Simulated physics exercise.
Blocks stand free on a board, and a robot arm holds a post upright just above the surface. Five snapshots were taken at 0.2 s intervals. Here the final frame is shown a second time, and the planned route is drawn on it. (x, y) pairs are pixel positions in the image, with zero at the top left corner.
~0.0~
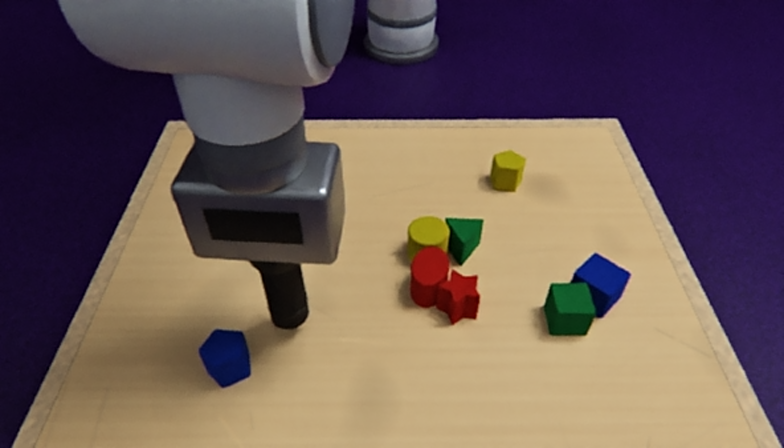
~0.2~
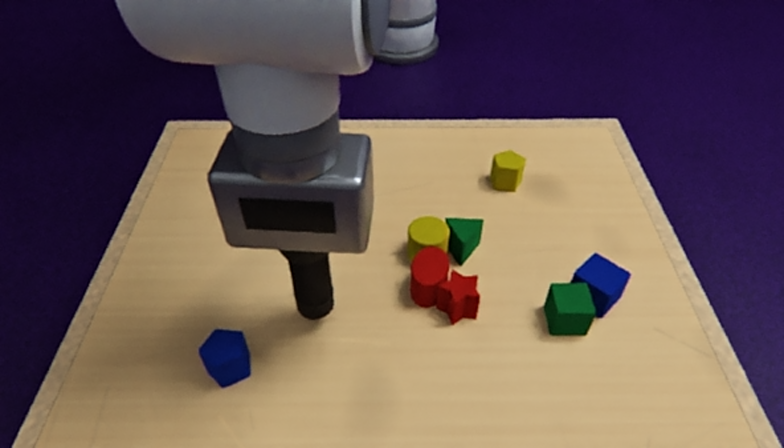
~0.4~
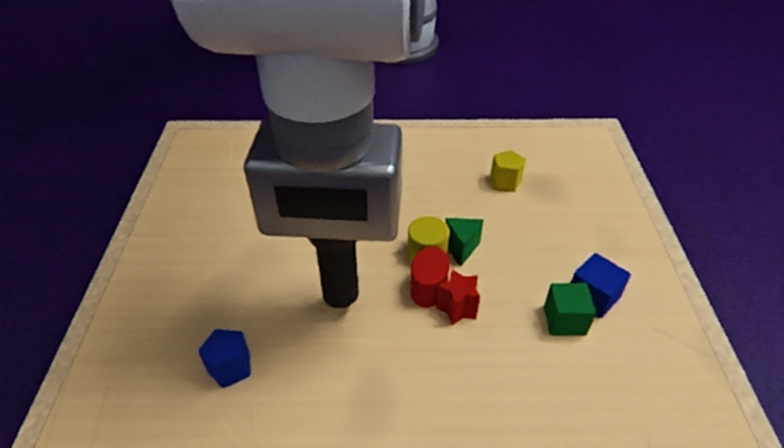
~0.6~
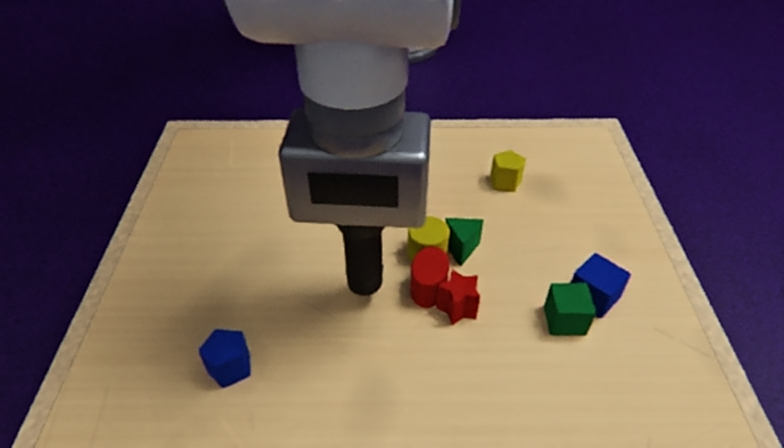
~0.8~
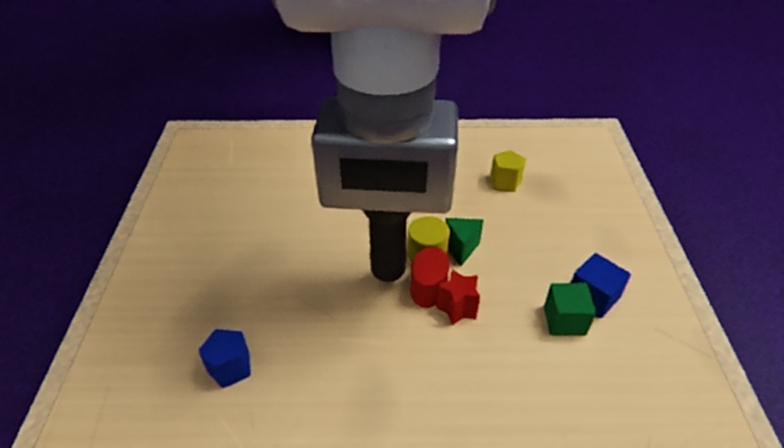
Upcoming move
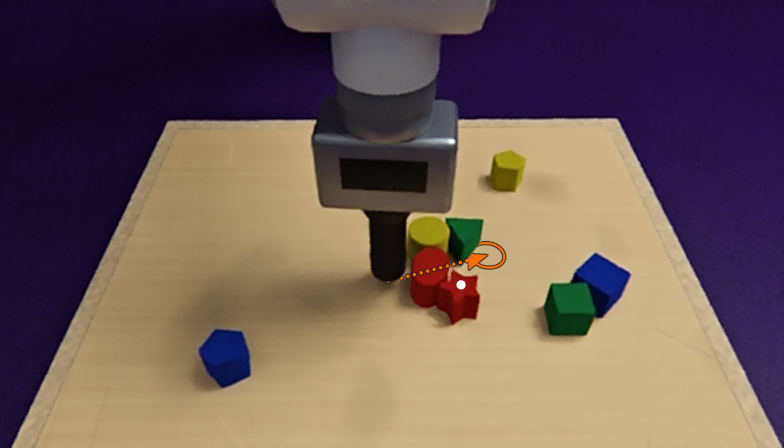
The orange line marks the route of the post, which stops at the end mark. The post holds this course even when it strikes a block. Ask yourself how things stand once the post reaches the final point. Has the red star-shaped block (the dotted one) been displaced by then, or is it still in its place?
Moved off its spot.
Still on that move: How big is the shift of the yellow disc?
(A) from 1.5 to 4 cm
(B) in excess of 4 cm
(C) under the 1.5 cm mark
The correct letter is A.
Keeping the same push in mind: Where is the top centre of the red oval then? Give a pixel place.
It is going to be at (486, 263).
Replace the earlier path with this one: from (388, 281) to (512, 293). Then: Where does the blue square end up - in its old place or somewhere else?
Answer: Unmoved.
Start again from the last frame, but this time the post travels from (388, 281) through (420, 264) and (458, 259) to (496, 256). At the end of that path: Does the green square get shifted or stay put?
It is not moved.
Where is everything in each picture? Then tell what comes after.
The first frame shows tip of the post at (290, 315), middles of tops, yellow disc at (429, 229), red oval at (430, 264), red star-shaped block at (461, 285), green triangle at (465, 226).
The second frame shows post at (316, 306), nothing pushed.
The third frame shows post at (341, 295), nothing pushed.
The fourth frame shows post at (365, 283), nothing pushed.
The fifth frame shows post at (388, 270), yellow disc at (429, 229), red oval at (430, 264), red star-shaped block at (461, 285), green triangle at (465, 226).
The line goes in a line from (388, 281) to (488, 255); the dot is on the red star-shaped block.
The first path, step by step. One third of the way, post at (423, 261); yellow disc at (437, 223); red oval at (456, 263), turned 25° clockwise; red star-shaped block at (472, 290), turned 25° clockwise; green triangle at (470, 222), turned 30° clockwise.
Two thirds of the way, post at (458, 252); yellow disc at (447, 214); red oval at (484, 263), turned 70° clockwise; red star-shaped block at (478, 292), turned 55° clockwise; green triangle at (481, 218), turned 40° clockwise.
At the end, post at (490, 243); yellow disc at (447, 214); red oval at (486, 263), turned 70° clockwise; red star-shaped block at (478, 292), turned 55° clockwise; green triangle at (497, 205).
